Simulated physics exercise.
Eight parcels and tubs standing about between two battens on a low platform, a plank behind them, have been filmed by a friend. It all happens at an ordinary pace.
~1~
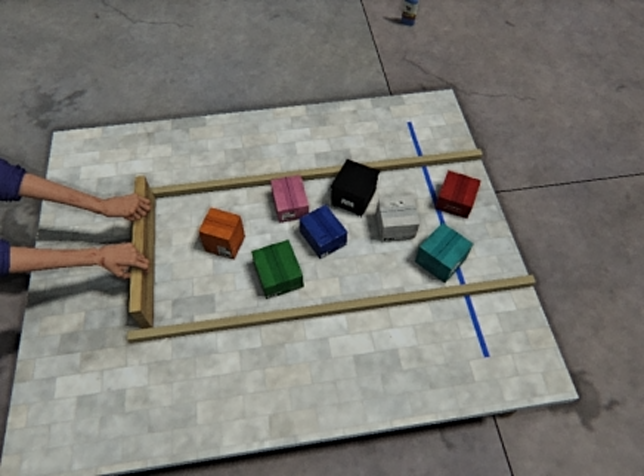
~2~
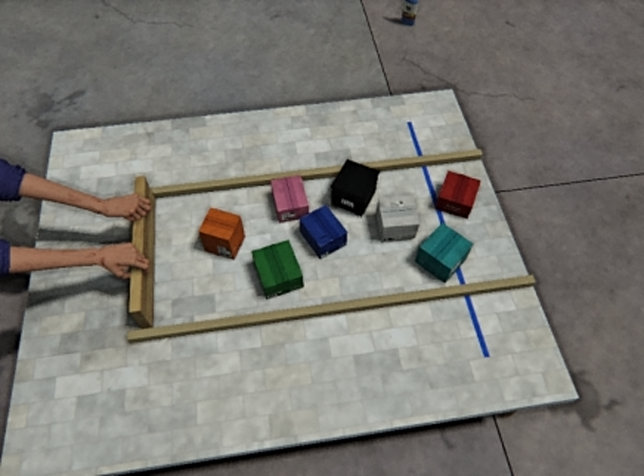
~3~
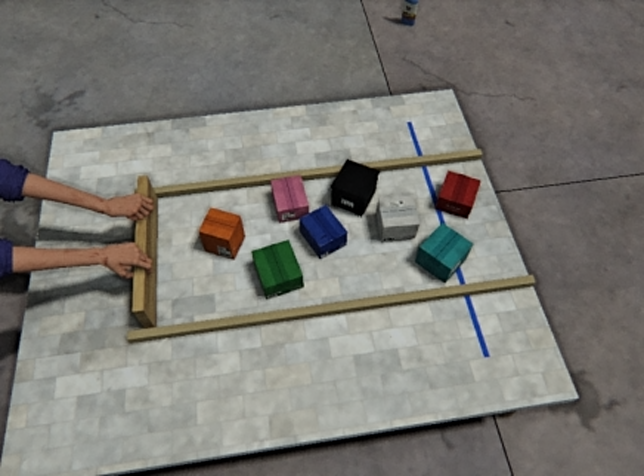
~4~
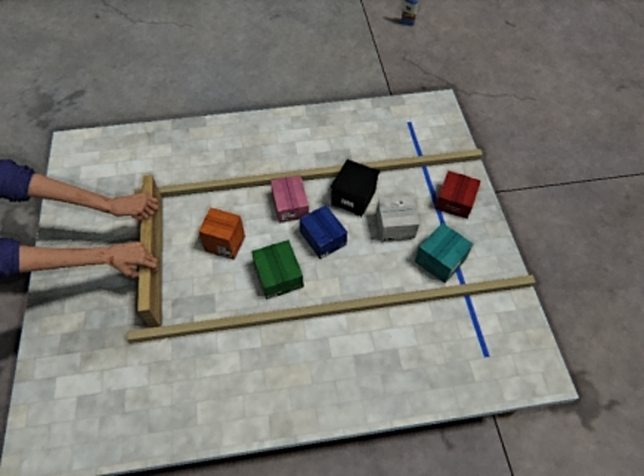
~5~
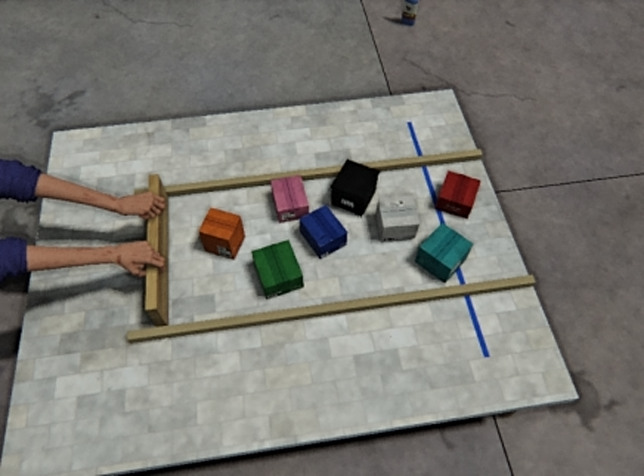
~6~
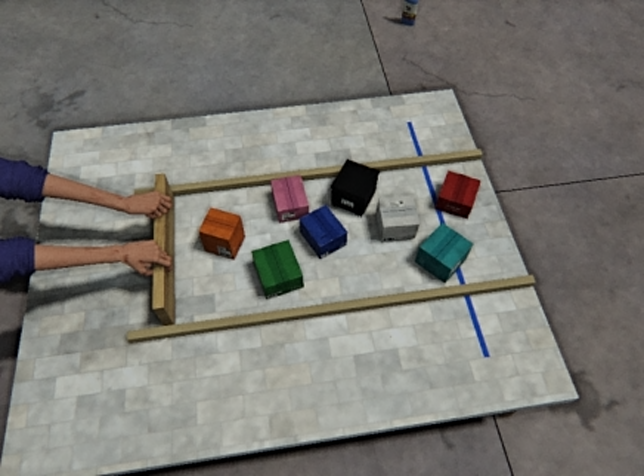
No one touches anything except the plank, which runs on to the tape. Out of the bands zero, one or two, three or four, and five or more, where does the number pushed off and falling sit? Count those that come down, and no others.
One, maybe two go over.
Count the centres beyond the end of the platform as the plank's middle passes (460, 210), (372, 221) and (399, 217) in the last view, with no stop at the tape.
Going through the three positions, you'd get 5, 0 and 0.
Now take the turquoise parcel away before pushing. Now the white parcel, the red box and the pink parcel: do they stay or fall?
In that case the white parcel winds up down, the red box winds up down, and the pink parcel stays where it is.
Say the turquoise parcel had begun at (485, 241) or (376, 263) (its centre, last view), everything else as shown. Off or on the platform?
Taking them in order, it remains on top and then remains on top.
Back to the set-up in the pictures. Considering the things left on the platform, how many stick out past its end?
I'd say 3 of them.
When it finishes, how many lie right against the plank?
3 are in contact with it.
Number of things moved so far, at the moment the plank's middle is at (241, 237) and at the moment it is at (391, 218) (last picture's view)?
First 1, after that 8.
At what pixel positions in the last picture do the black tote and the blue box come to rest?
Looks like one lands around (488, 173), and the other around (493, 209).
Soon after, none off yet; red box at rest near (458, 195); turquoise parcel at rest near (444, 253); white parcel at rest near (397, 219).
At rest, the number that fall off is one or two; fallen, white parcel and red box.
